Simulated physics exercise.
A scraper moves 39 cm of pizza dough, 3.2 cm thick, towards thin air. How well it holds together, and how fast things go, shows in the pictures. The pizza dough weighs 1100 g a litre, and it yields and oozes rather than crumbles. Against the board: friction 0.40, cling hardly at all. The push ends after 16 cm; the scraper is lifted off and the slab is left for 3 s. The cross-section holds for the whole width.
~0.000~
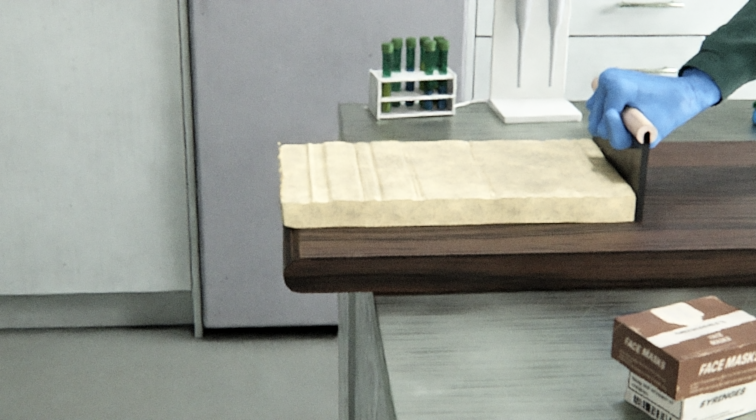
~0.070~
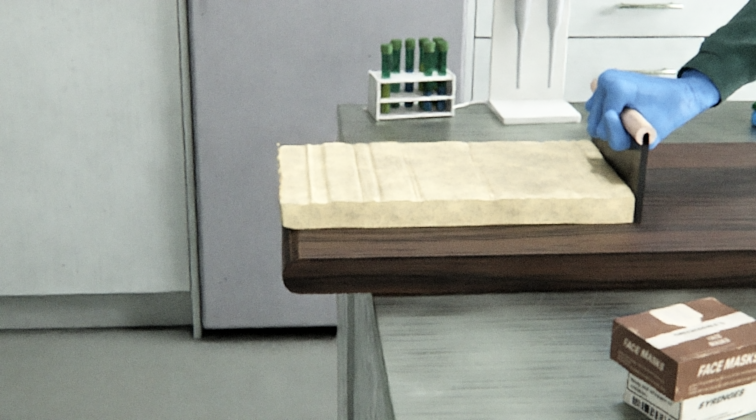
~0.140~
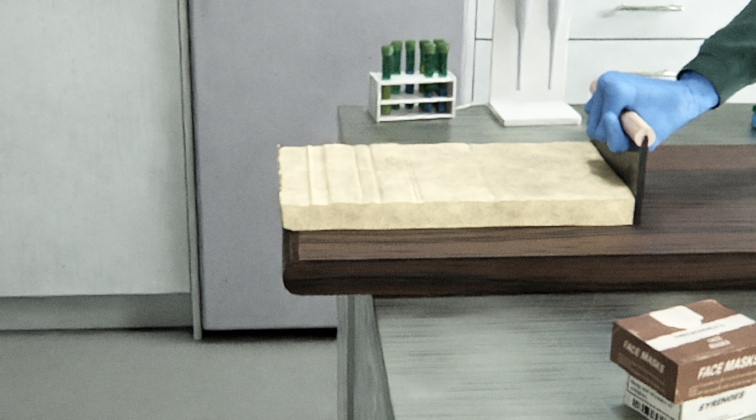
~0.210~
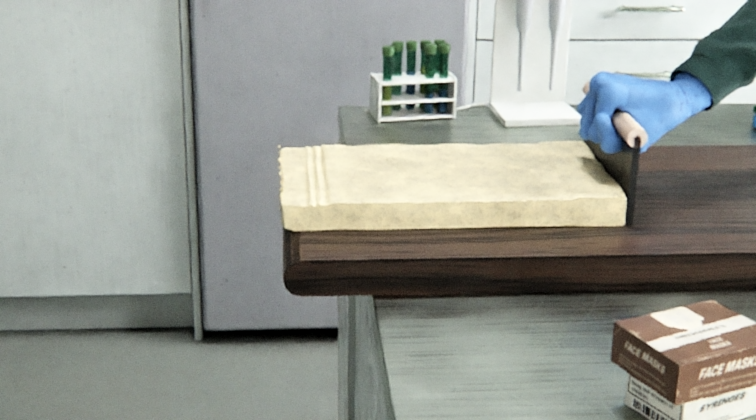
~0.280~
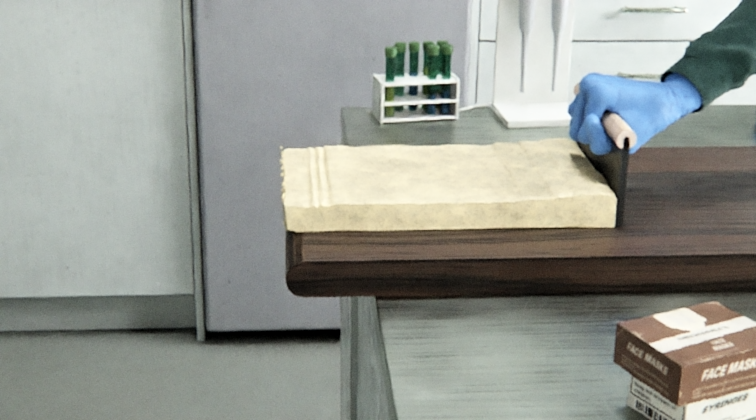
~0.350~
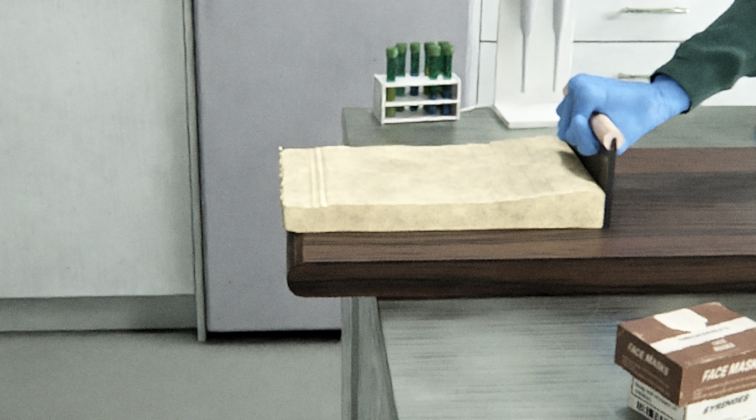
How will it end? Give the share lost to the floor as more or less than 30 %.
It comes out less than 30 %.
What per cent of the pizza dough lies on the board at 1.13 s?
Near 70 %.
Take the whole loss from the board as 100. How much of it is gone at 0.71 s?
Some 60 per cent.
After 0.71 s, 84 % lies on the board and 0 % has fallen.
After 1.13 s, 72 % lies on the board and 20 % has fallen.
After 1.54 s, 72 % lies on the board and 20 % has fallen.
After 1.96 s, 72 % lies on the board and 20 % has fallen.
After 3.96 s, at the end, 72 % lies on the board and 20 % has fallen.
